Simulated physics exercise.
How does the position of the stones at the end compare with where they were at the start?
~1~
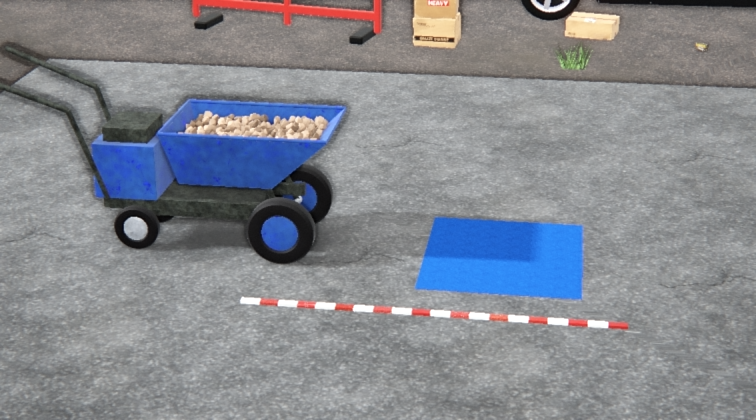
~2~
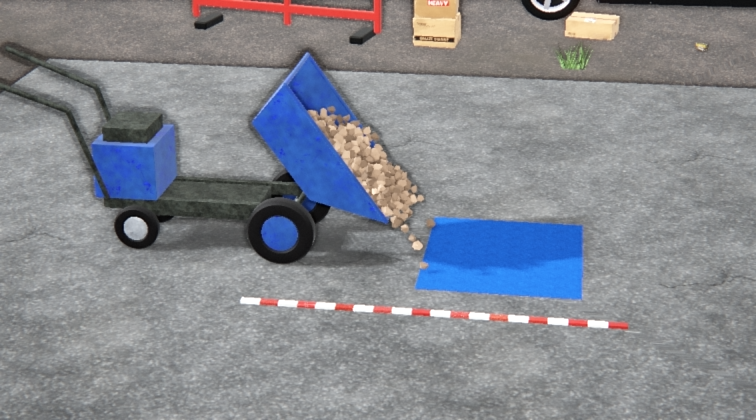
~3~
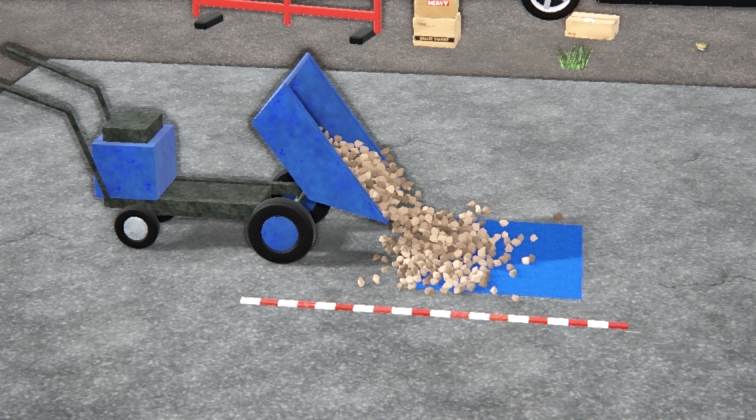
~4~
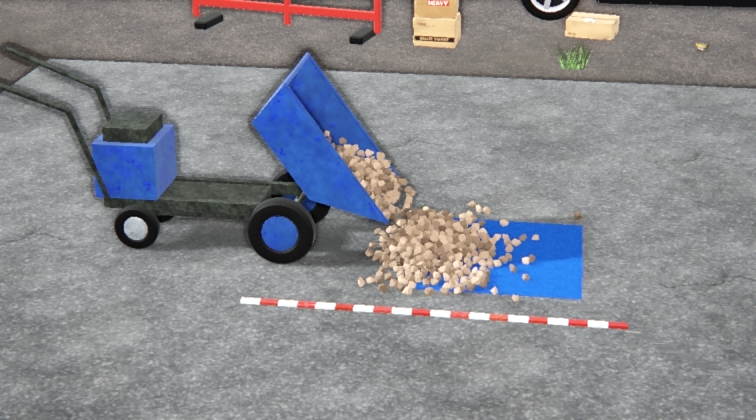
At the start the stones all sit in the level tray of the barrow. By the end they are spread lower and further right, with many still in the tipped tray and the rest heaped on the ground in front and on the near part of the blue sheet.
Blue barrow tipping its tray to the right, spilling pale brown stones partly onto a blue sheet, with many staying inside.
